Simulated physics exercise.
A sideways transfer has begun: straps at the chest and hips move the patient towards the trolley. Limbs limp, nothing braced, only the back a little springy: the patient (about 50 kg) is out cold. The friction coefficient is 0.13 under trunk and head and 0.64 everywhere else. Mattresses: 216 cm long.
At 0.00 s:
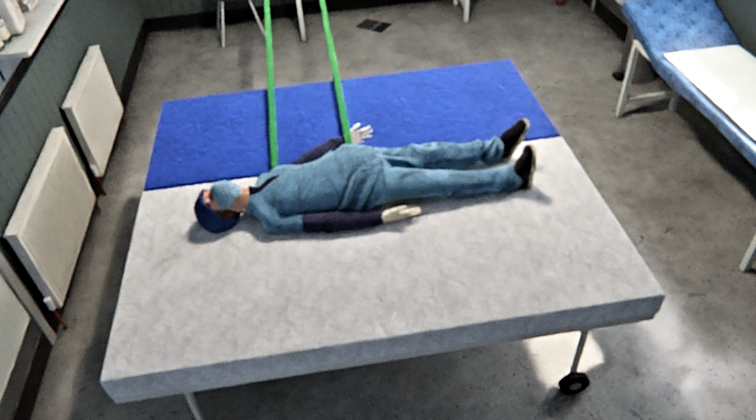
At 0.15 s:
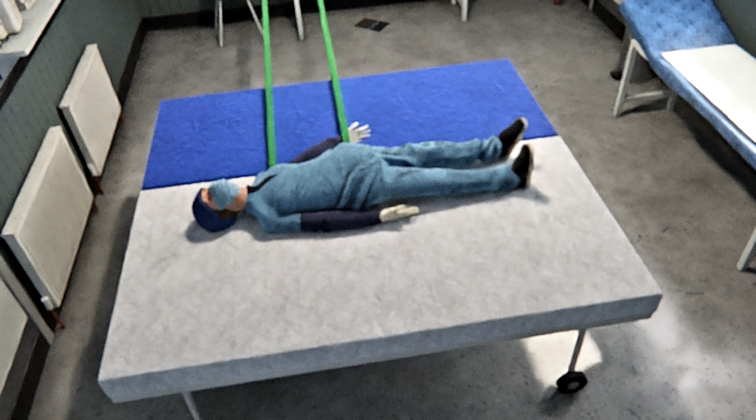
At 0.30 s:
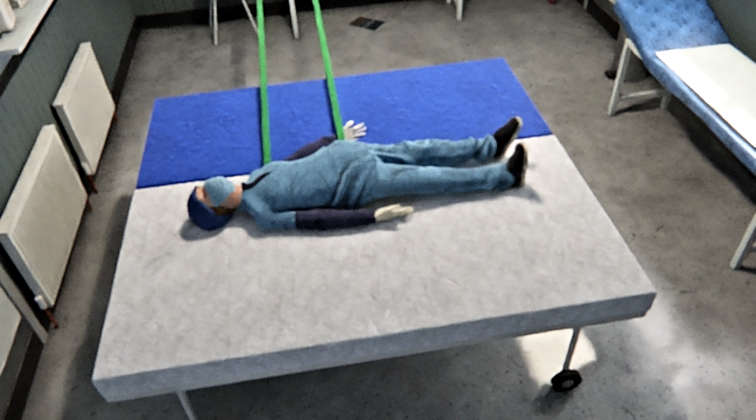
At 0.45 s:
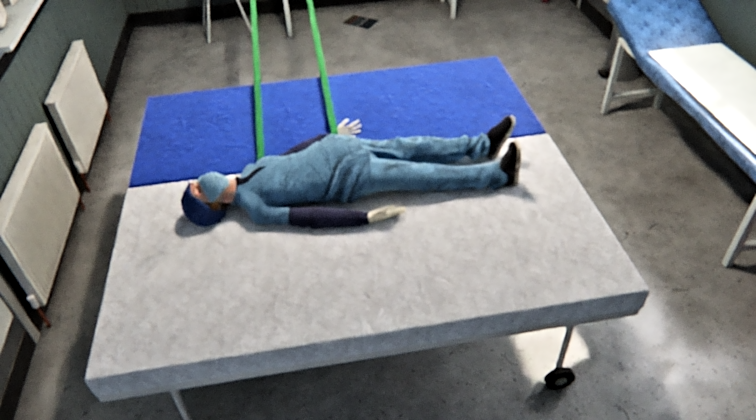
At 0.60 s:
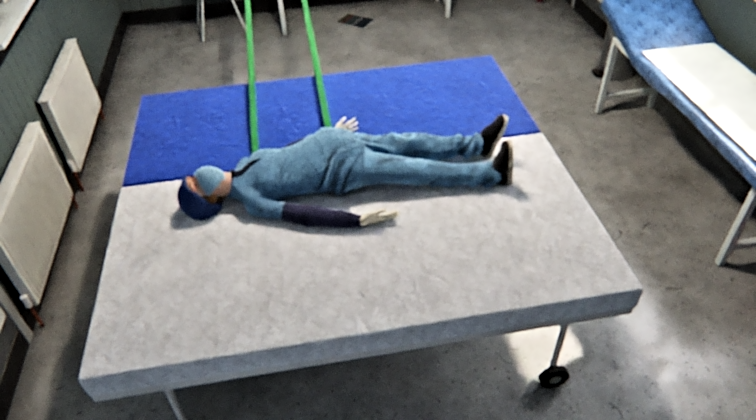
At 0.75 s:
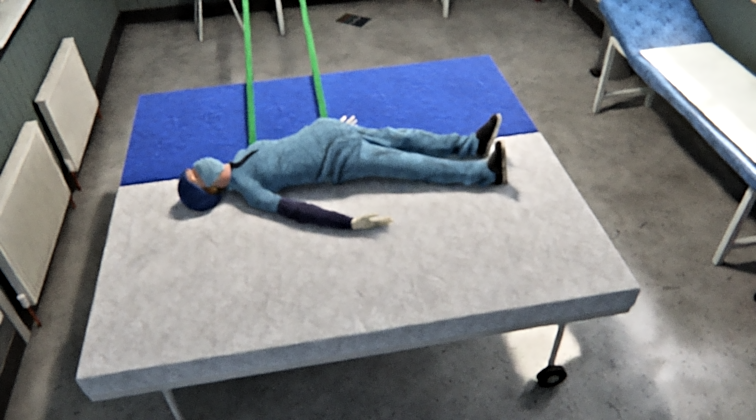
A limp figure in blue shifts slightly toward the green straps, the nearer arm trailing behind.
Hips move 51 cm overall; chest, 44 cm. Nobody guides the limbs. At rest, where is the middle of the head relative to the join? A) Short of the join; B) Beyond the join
(B) Beyond the join.
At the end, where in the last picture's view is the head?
You'll find it around (202, 152) at the end.
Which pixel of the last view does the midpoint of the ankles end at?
Roughly at (458, 144).
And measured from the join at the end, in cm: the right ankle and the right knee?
Shortfall: Right ankle 28 cm, right knee 4 cm.
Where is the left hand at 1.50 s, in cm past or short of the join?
Some 44 cm past it.
After 1.00 s the head is 8 cm short of the join, near (199, 174) in the last picture's view; the right ankle 33 cm short of the join.
After 1.50 s the head is 8 cm past the join, near (202, 153) in the last picture's view; the right ankle 27 cm short of the join.
After 2.00 s the head is 9 cm past the join, near (202, 152) in the last picture's view.
At rest, 2.4 s, head crosses the join; left hand crosses the join; right hand stops short of the join; left ankle crosses the join; right ankle stops short of the join; right knee stops short of the join.
